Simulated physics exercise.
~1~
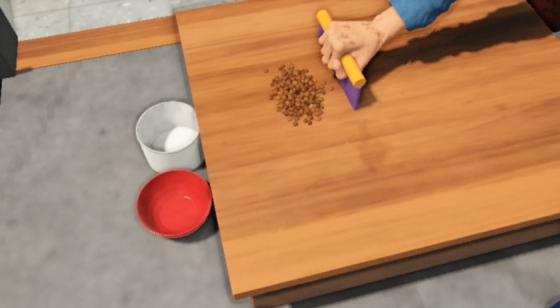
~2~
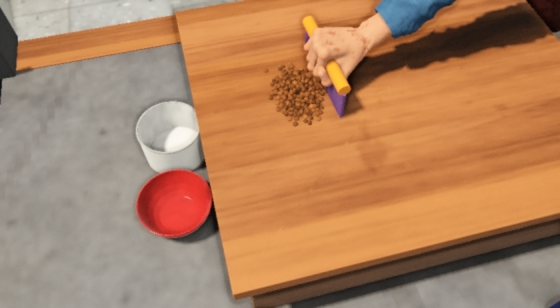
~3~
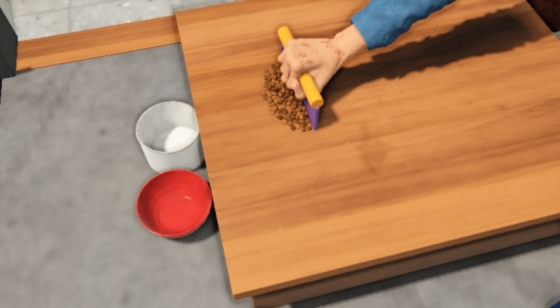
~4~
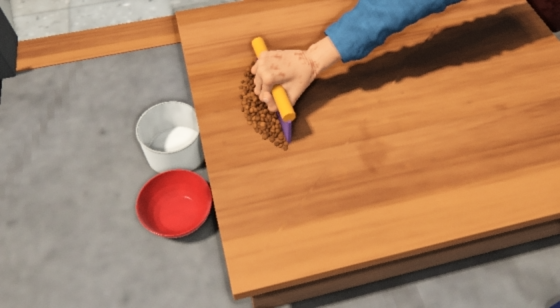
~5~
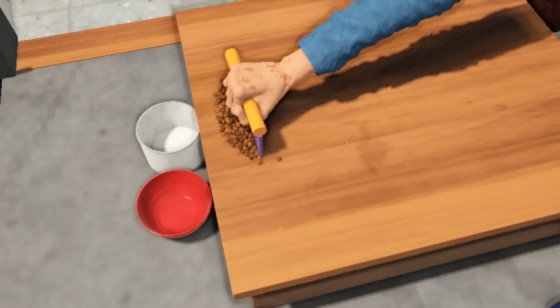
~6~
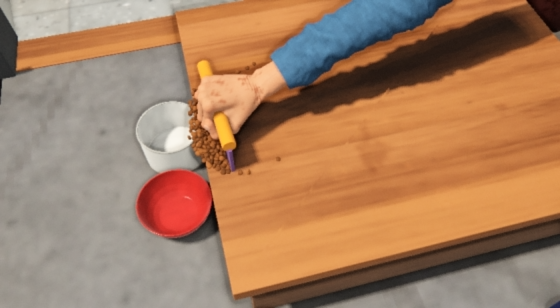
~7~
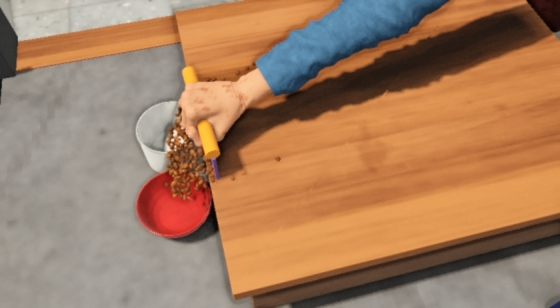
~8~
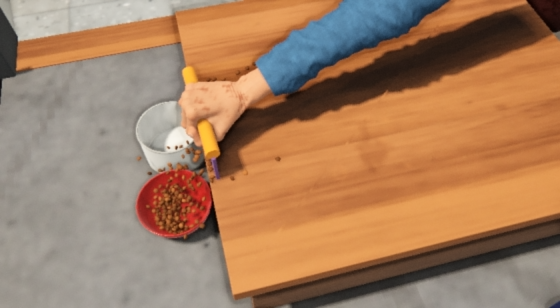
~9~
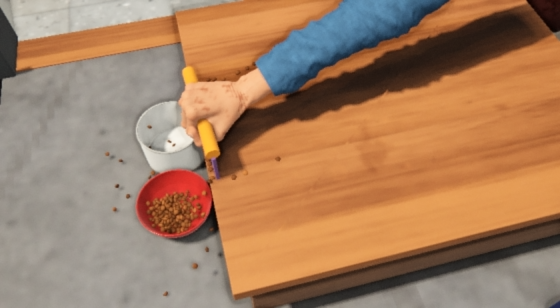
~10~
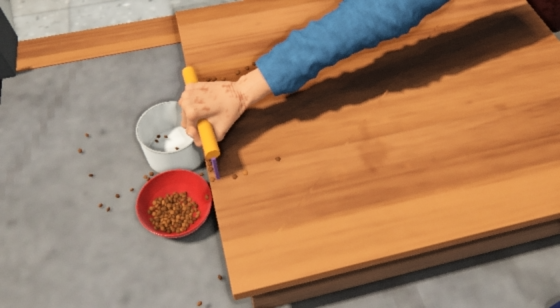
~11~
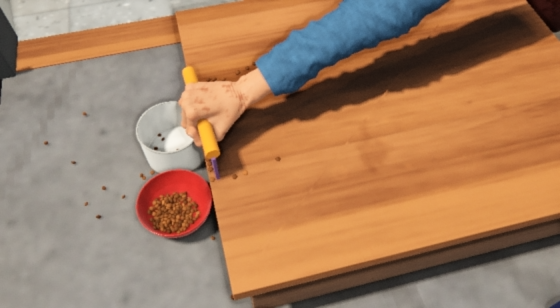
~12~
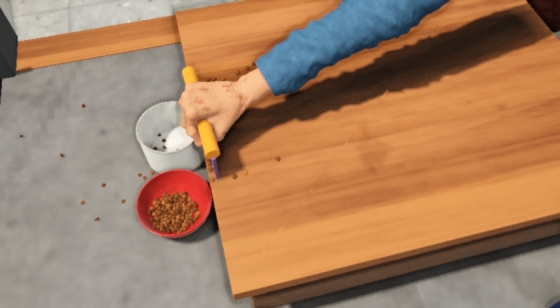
Hand with a scraper pushing spilt kibble left off a wooden tabletop, most landing in a red bowl, some scattering across the floor.
